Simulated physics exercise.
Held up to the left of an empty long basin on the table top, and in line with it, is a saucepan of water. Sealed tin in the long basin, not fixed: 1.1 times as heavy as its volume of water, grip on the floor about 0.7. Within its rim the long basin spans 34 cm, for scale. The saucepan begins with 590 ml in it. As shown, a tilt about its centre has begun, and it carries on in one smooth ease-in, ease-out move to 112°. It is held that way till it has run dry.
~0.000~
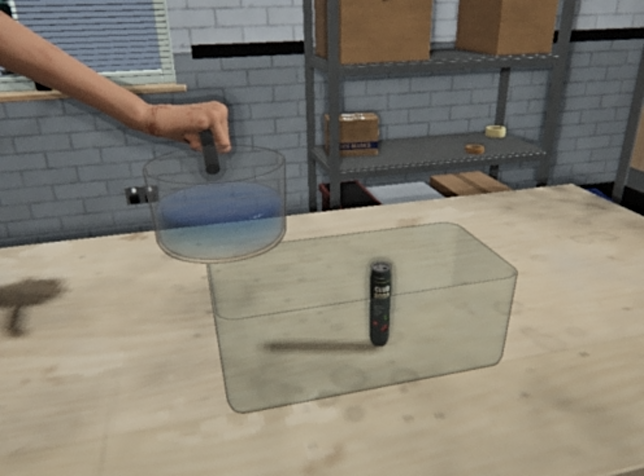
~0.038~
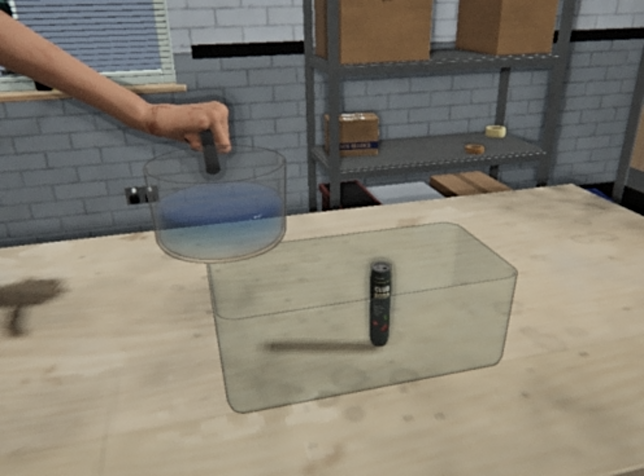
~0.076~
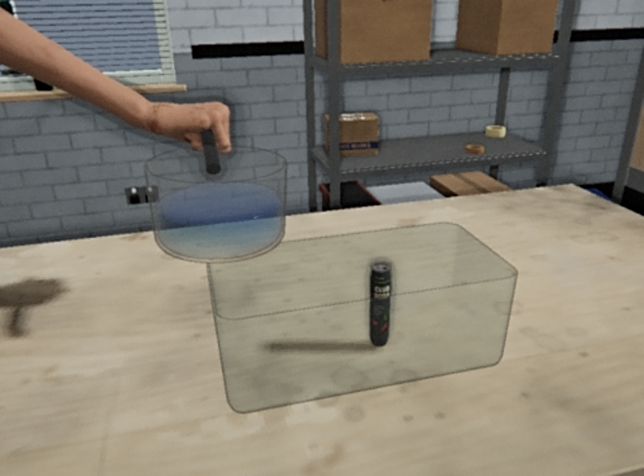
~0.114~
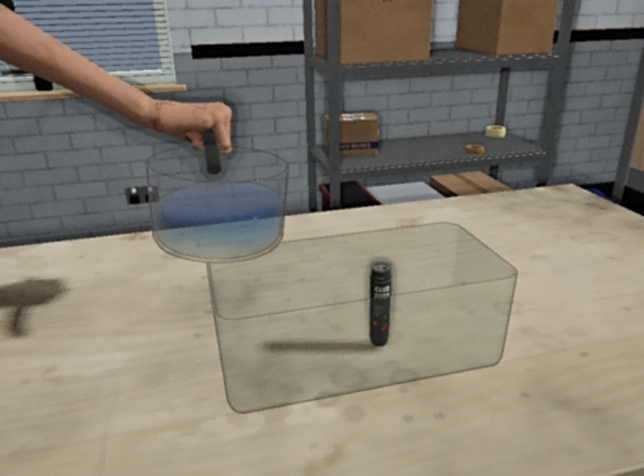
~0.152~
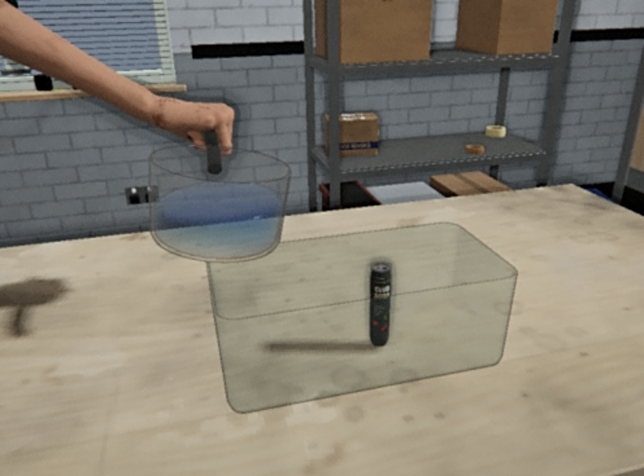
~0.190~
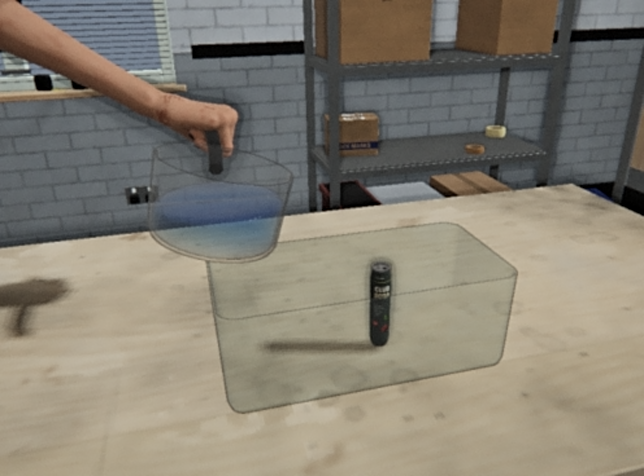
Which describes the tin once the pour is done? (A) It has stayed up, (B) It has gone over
It has stayed up (A).
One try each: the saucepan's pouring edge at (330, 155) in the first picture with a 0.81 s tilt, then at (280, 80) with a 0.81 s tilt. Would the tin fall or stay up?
First it tips over; then it stays on its base.
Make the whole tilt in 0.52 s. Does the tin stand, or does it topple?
Result: Tin upright.
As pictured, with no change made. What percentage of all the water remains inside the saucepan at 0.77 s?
About 12 % is still there.
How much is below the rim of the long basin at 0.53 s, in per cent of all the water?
Near 8 in a hundred.
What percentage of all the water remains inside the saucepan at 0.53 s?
I'd put it near 64 percent.
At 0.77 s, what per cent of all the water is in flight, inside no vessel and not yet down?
6 per cent, roughly.
By 0.53 s the tilt is 81° and 63 per cent is still to pour; the tin stands where it began.
By 0.77 s the tilt is 111° and 11 per cent is still to pour; the tin stands where it began.
By 1.03 s the tilt is 112° and 0 per cent is still to pour; the tin stands where it began.
By 1.31 s the tilt is 112° and 0 per cent is still to pour; the tin stands where it began.
At rest the tin stands where it began.
